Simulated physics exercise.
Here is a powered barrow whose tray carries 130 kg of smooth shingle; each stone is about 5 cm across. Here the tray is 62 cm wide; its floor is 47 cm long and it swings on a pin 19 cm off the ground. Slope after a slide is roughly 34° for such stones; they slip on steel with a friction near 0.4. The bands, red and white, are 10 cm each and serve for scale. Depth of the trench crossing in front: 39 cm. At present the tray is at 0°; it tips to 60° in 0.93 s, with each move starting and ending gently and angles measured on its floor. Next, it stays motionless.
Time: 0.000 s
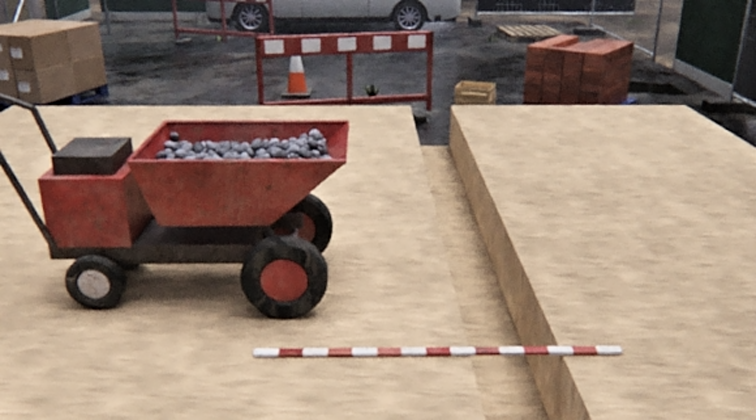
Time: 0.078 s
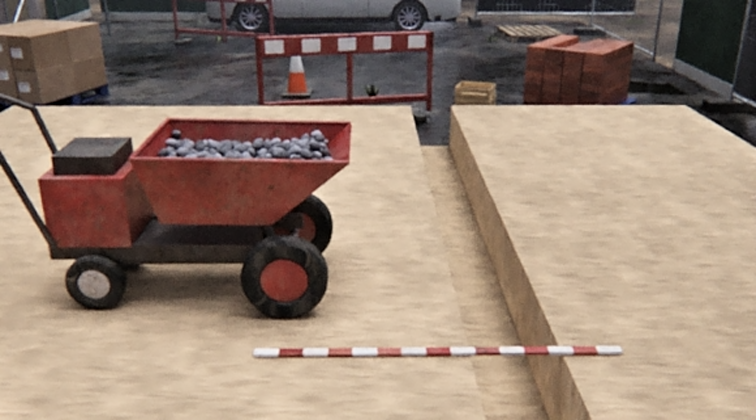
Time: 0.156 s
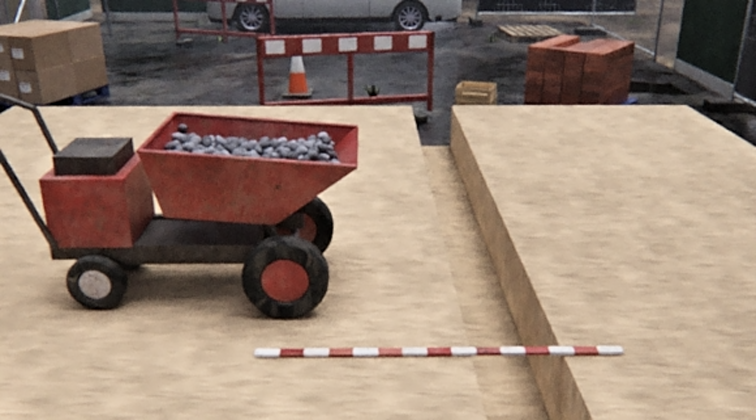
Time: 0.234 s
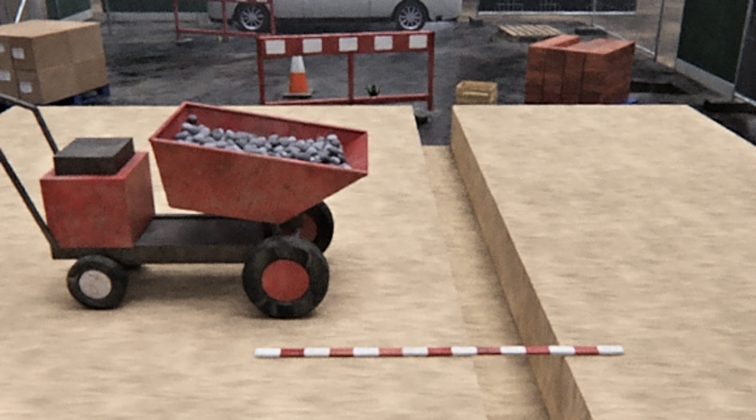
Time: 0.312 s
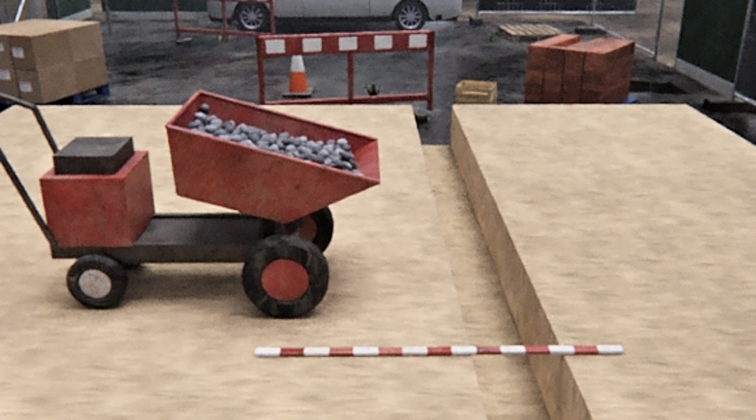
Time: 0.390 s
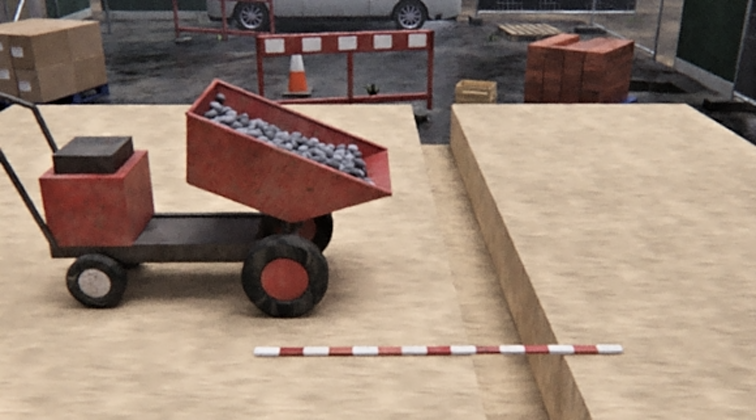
Red tray of grey stones on a small wheeled barrow tilting steadily forward to the right, its rear rising beside a trench.
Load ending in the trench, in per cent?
92 per cent.
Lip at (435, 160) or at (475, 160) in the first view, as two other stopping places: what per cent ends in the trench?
From the first place around 50 per cent, from the other around 15.
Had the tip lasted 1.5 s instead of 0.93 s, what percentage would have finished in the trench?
About 90%.
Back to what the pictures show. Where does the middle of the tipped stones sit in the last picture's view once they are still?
Somewhere around (489, 338) in the last picture.
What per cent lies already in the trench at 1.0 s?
Some 10 per cent of the load by that point.
After 0.7 s the floor is at 51°; 100 % in the tray; the foremost stones are at (412, 222).
After 1.0 s the floor is at 60°; 76 % in the tray, 12 % short of the trench, 12 % in the trench; the foremost stones are at (481, 305).
After 1.4 s the floor is at 60°; 30 % in the tray, 11 % short of the trench, 58 % in the trench; the foremost stones are at (521, 335).
After 3.3 s the floor is at 60°; 0 % in the tray, 8 % short of the trench, 92 % in the trench; the foremost stones are at (520, 325).
